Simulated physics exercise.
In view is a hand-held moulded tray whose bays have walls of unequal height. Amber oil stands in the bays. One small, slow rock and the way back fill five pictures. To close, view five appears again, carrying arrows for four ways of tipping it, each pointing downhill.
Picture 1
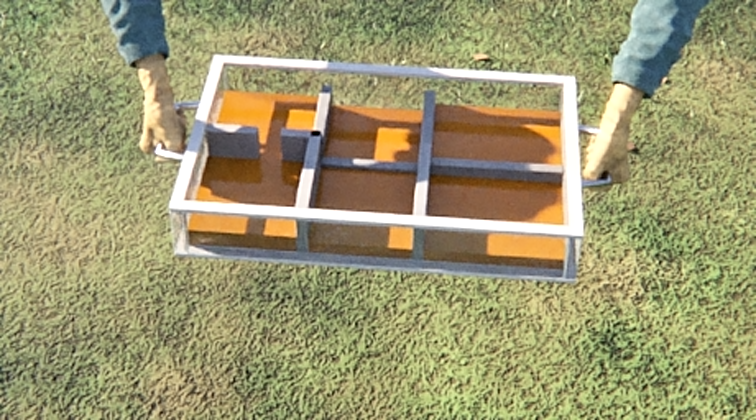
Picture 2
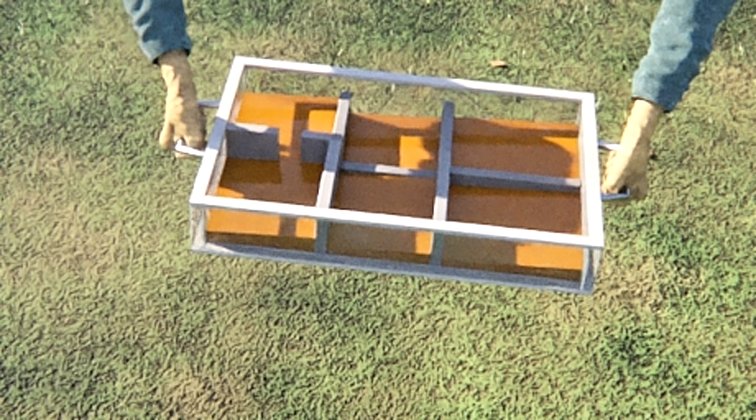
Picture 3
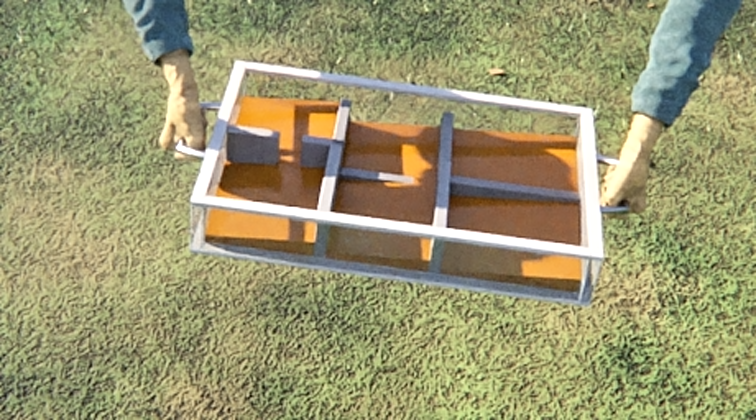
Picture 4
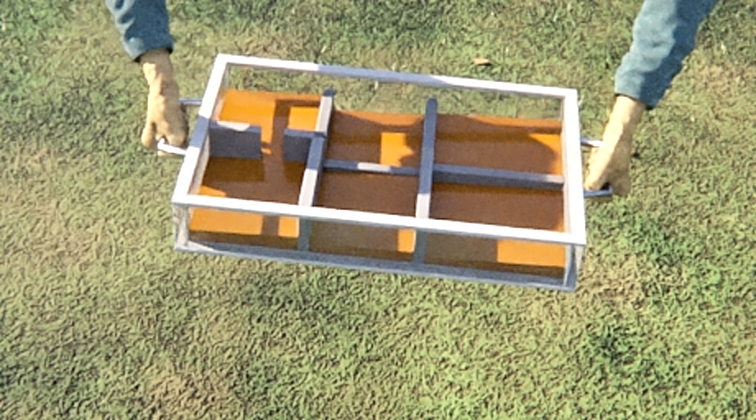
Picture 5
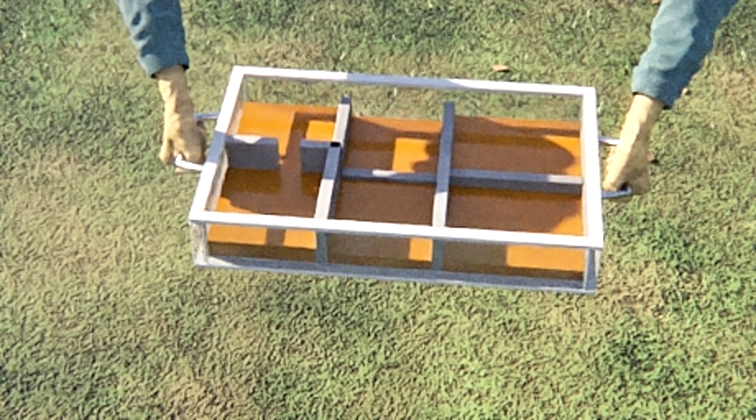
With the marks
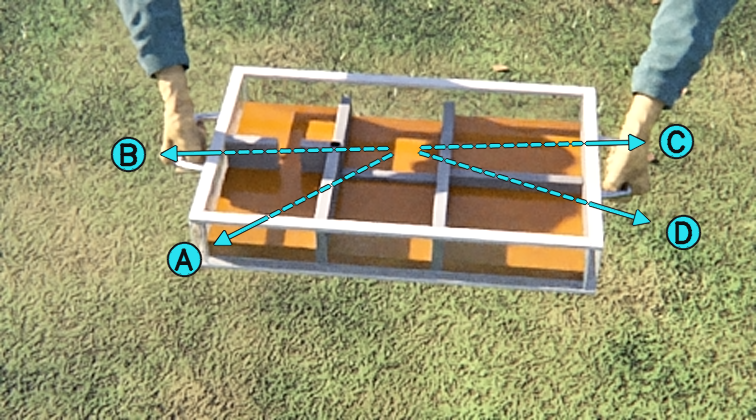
Two hands held a clear, divided tray of amber oil over grass, tilting it toward the back right until some ran over an inner wall in the middle, then easing it level again.
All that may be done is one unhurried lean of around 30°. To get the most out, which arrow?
Use direction A.
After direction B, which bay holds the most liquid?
It is the front left one.
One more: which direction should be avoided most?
Here it is direction B.
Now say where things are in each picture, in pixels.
The tray is level; deepest in the back left bay, at (270, 124), shallowest in the back middle.
Tipped about 4° down to the back right; no wall is crossed.
Tipped about 6° down to the back right; liquid runs over the wall between the front middle and back middle bays.
Tipped about 3° down to the back right; no wall is crossed.
The tray is level; deepest in the front left bay, at (273, 204), shallowest in the back middle.
On the marked copy, A ends at (219, 241); B ends at (166, 153); C ends at (639, 142); D ends at (644, 220).
With A, about 51 % stays in the tray, the largest part in the front left bay.
With B, about 89 % stays in the tray, the largest part in the front left bay.
With C, about 70 % stays in the tray, the largest part in the back right bay.
With D, about 67 % stays in the tray, the largest part in the front right bay.
